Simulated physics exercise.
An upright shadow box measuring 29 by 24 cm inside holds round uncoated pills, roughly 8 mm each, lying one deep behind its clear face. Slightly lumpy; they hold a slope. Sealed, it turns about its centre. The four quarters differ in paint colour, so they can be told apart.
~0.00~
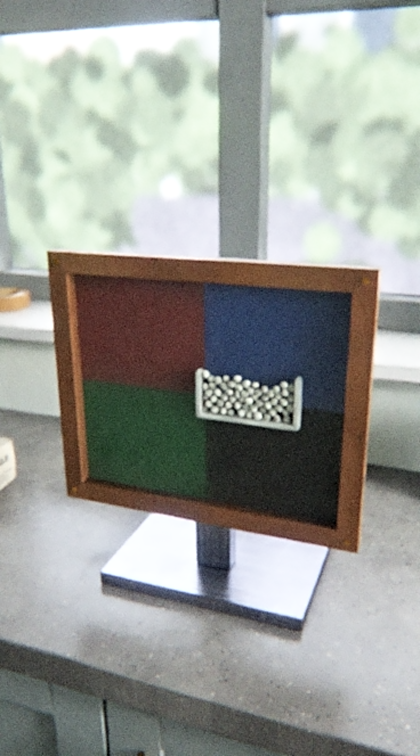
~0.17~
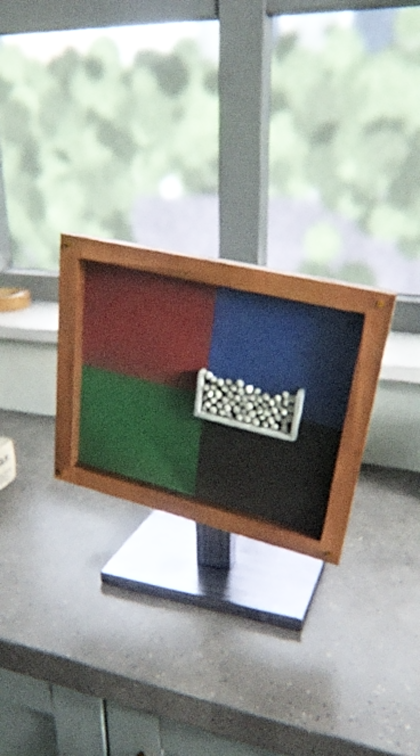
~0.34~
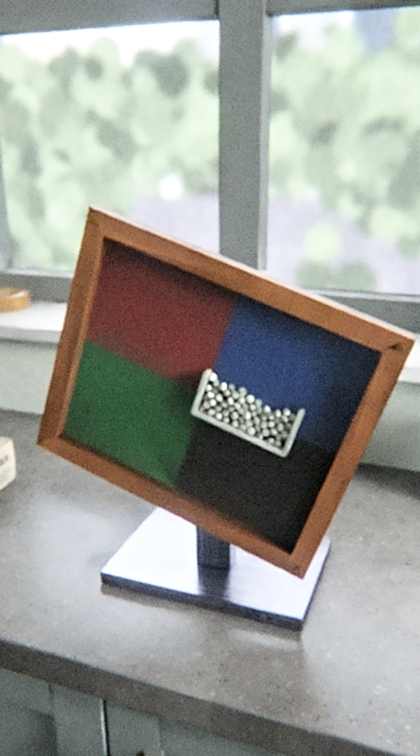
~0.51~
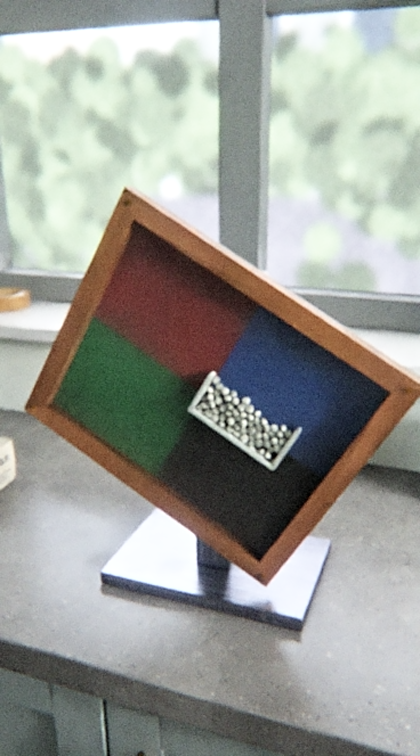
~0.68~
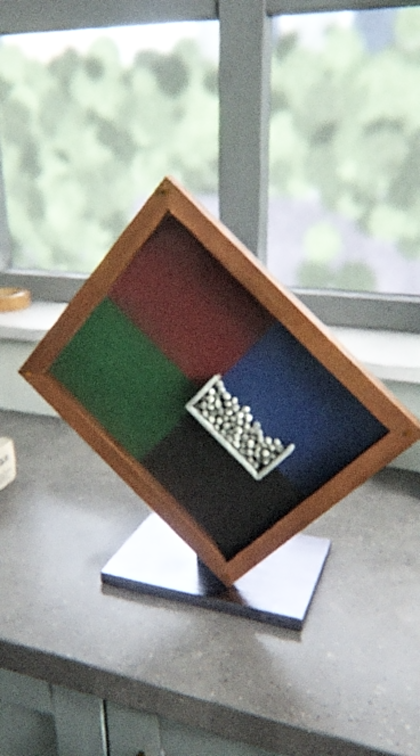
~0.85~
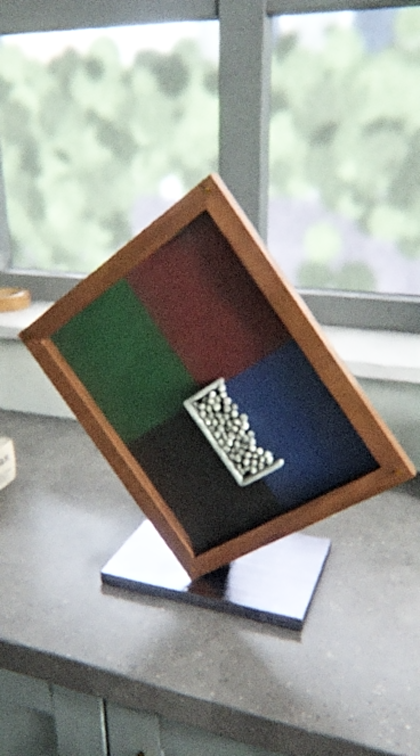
In the video, a wooden-framed panel with red, blue, green and black quarters turns steadily clockwise on its stand by a window, while small round pale pieces in a white-edged tray at its middle tilt along with it.
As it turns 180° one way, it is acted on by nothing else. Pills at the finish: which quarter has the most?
It is the quarter marked blue.
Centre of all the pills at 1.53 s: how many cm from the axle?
Roughly 2 centimetres to the right and 11 centimetres below.
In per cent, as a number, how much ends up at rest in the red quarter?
I'd put it at close to 0 in a hundred.
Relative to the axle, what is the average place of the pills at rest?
It lies close to 12 centimetres left and 9 centimetres below.
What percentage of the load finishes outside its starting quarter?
40 per cent.
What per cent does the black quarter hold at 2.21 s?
I'd say near 0 in a hundred.
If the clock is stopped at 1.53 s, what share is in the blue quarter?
Roughly 80 per cent of it.
After 1.53 s, it stands 99° clockwise; the pills' middle is 2 cm right of and 11 cm below the centre; blue 80 %, black 20 %.
After 2.21 s, it stands 146° clockwise; the pills' middle is 6 cm left of and 14 cm below the centre; blue 100 %.
After 2.79 s, it stands 180° clockwise; the pills' middle is 13 cm left of and 8 cm below the centre; blue 100 %.
All still by 3.9 s, it stands 180° clockwise; red 0 %, blue 100 %, green 0 %, black 0 %.
